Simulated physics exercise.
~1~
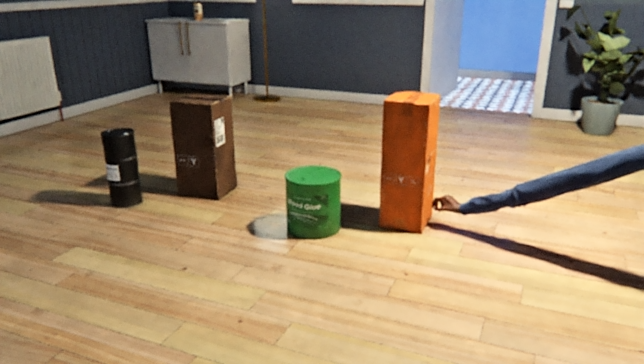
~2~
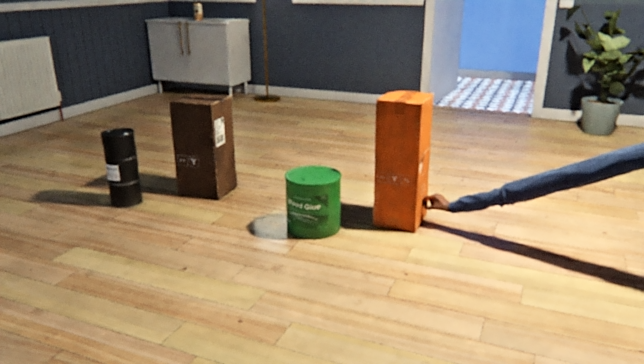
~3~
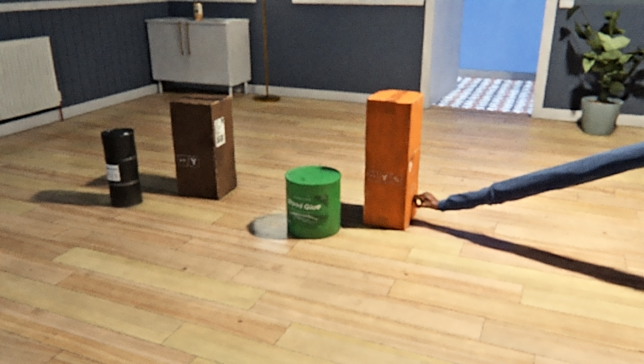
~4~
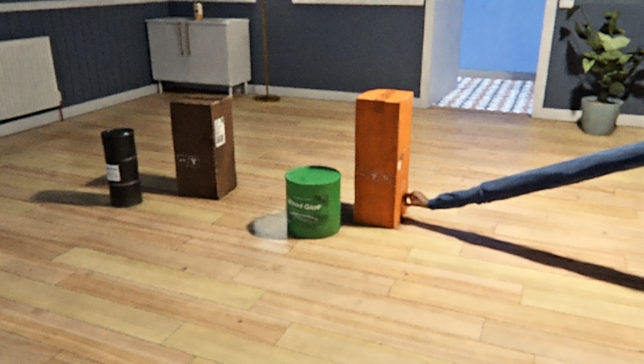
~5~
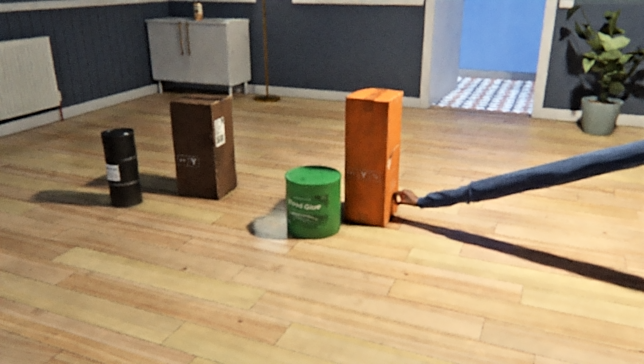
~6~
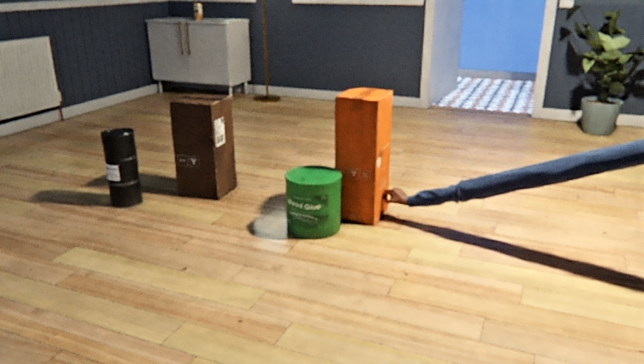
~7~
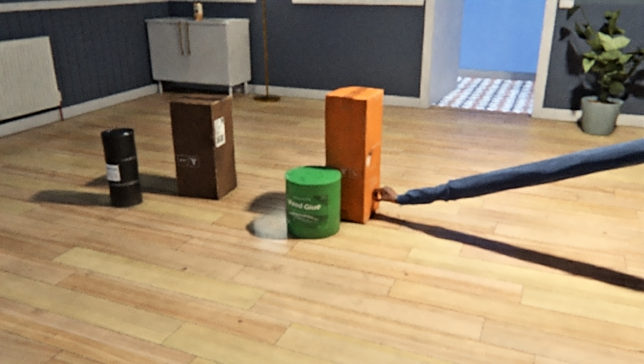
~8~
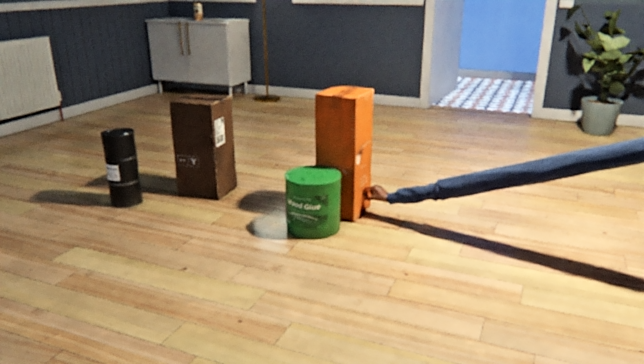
A blue-sleeved arm reaches in from the right across a pale wooden floor, its hand low against a tall orange box, in a room with dark walls seen from slightly above by a still camera. A green pail stands just left of the orange box, with a brown box and a black canister farther left, and a potted plant sits at the back right. The hand pushes the orange box steadily leftward, and it slides upright until it passes partly behind the pail. At the end the orange box still stands, the hand beside its base, and the other objects have not moved.
